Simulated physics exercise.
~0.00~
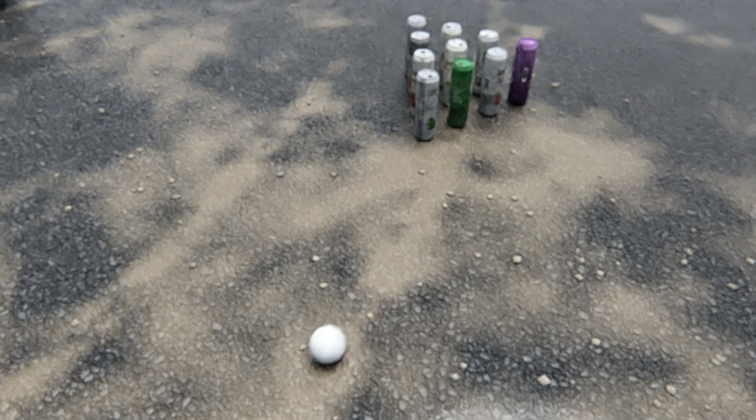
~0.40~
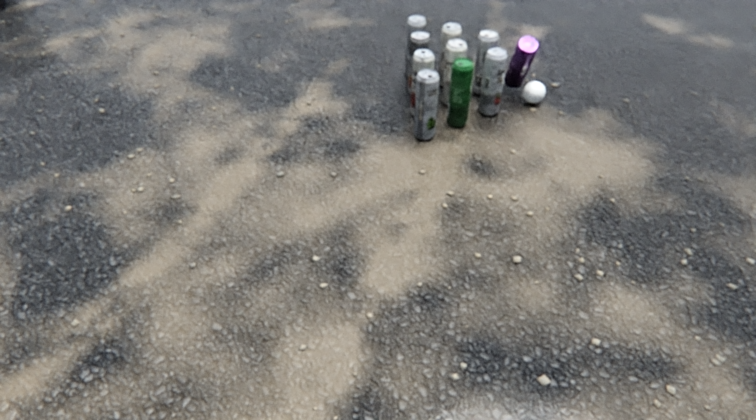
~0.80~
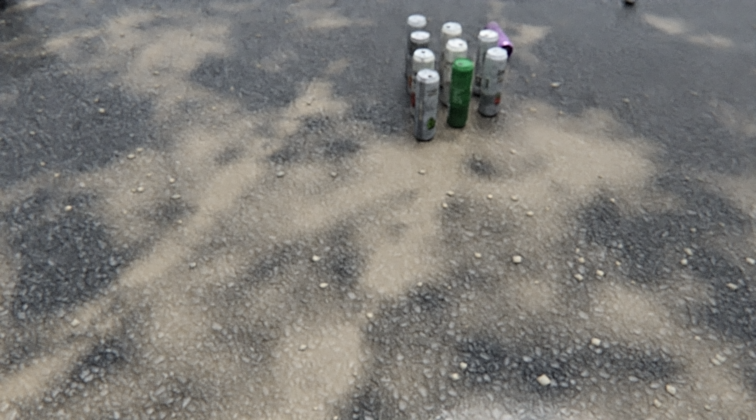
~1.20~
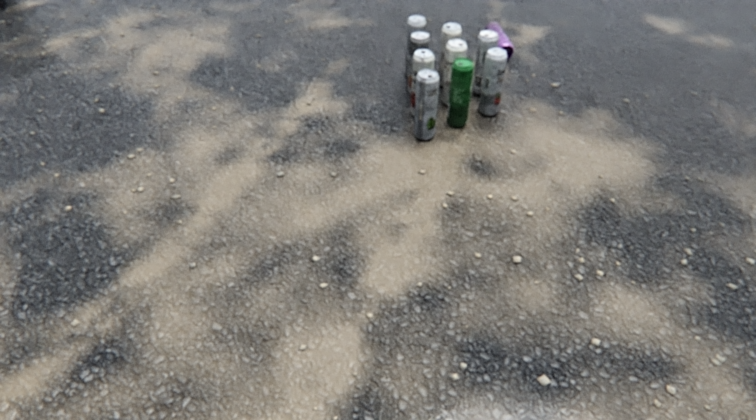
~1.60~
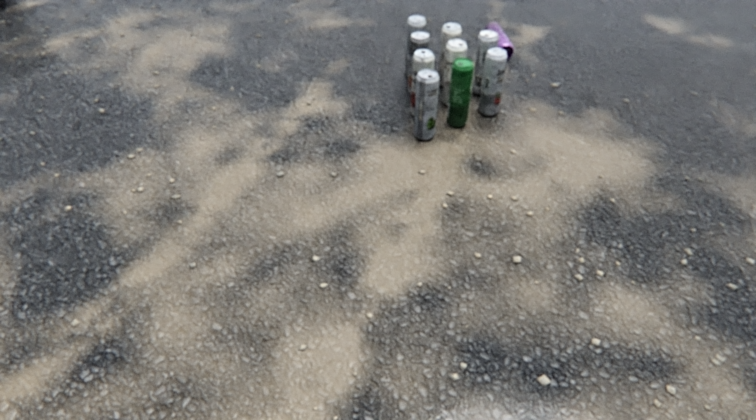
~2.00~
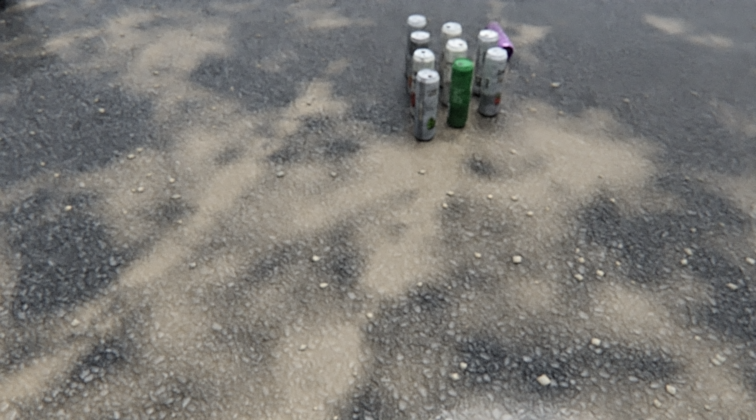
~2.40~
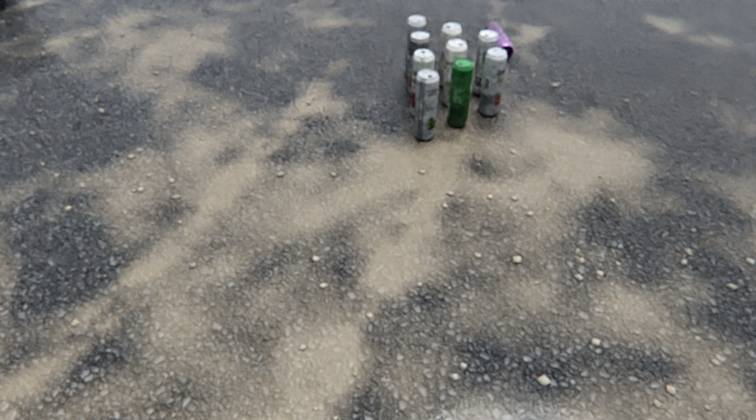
On sunlit, shadowed pavement, a white ball rolls up and knocks over only the purple tube.
